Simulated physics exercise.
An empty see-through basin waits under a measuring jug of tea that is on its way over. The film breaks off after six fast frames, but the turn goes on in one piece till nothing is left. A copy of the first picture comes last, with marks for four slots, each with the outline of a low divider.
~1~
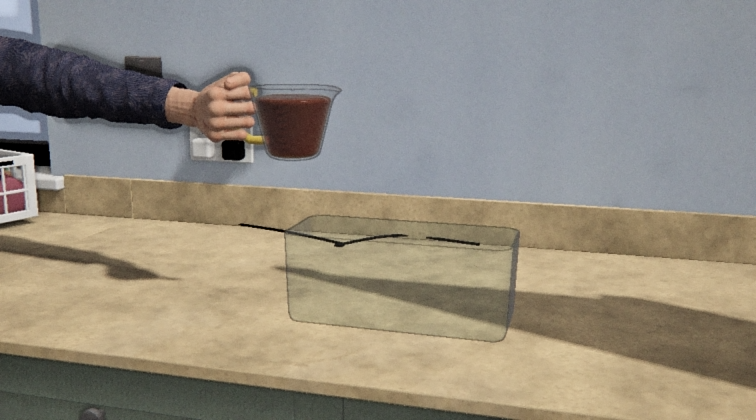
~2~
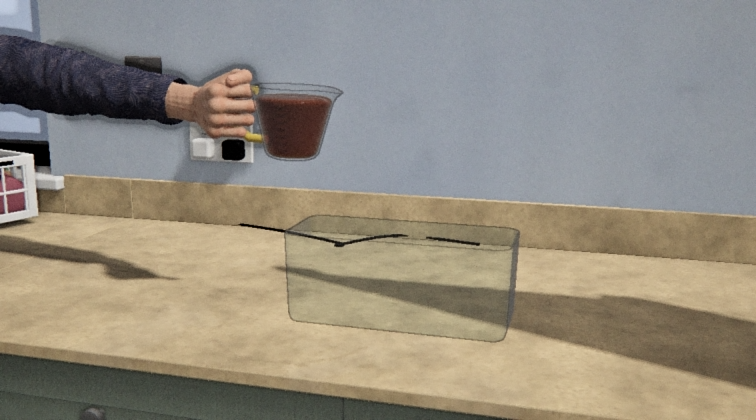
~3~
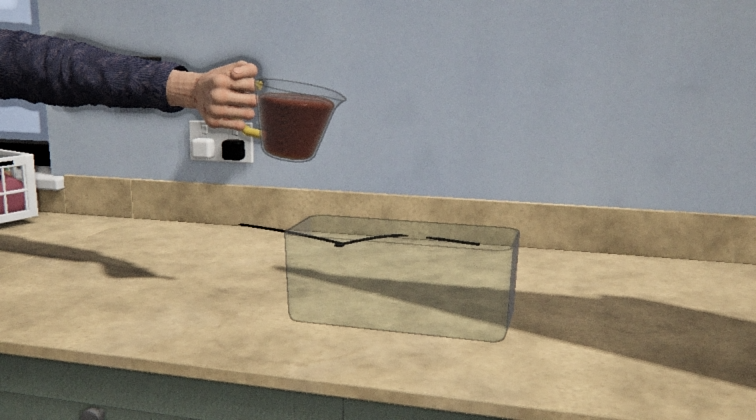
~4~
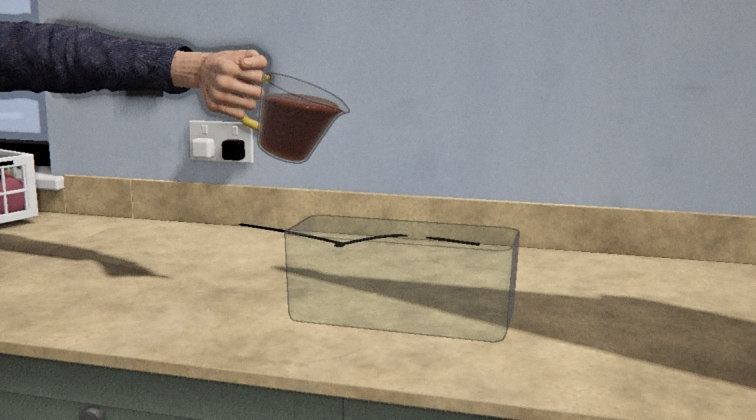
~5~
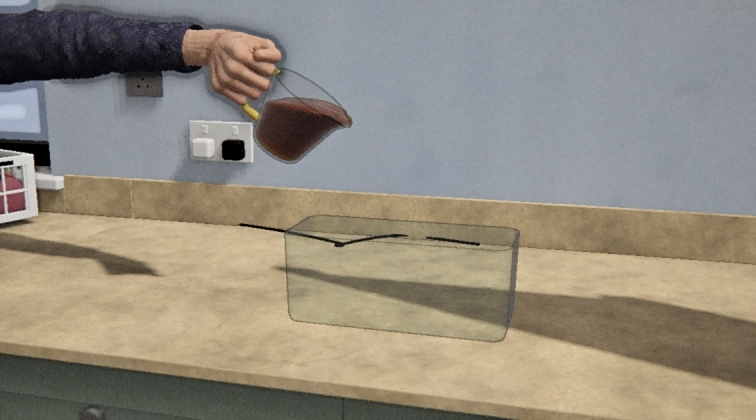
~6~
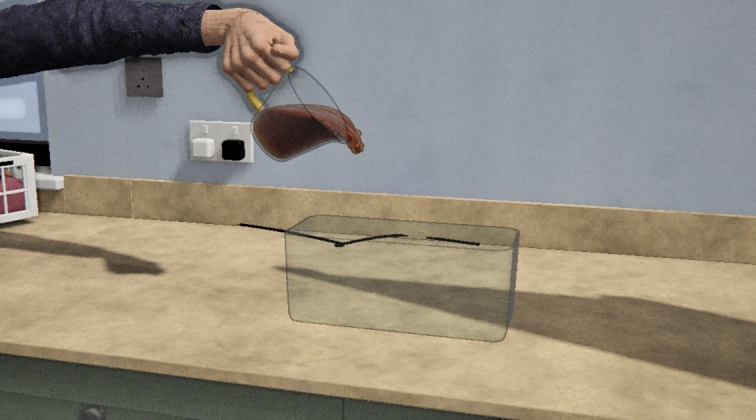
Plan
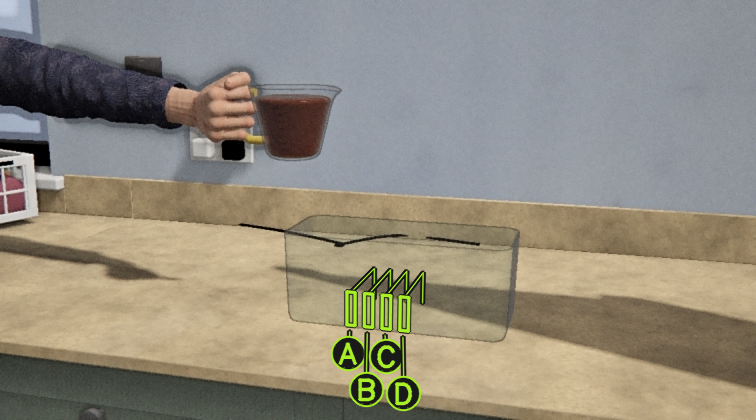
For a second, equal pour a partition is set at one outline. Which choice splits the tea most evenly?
B.
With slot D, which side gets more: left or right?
More ends on the left.
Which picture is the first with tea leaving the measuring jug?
In picture 5.
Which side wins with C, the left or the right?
The left side.
On the marked copy, A at (349, 331); B at (367, 333); C at (385, 335); D at (402, 336).
For slot A, about 16 % ends left of the wall and 82 % right of it.
For slot B, about 57 % ends left of the wall and 41 % right of it.
For slot C, about 85 % ends left of the wall and 13 % right of it; 3 % is lost outside.
For slot D, about 89 % ends left of the wall and 6 % right of it; 5 % is lost outside.
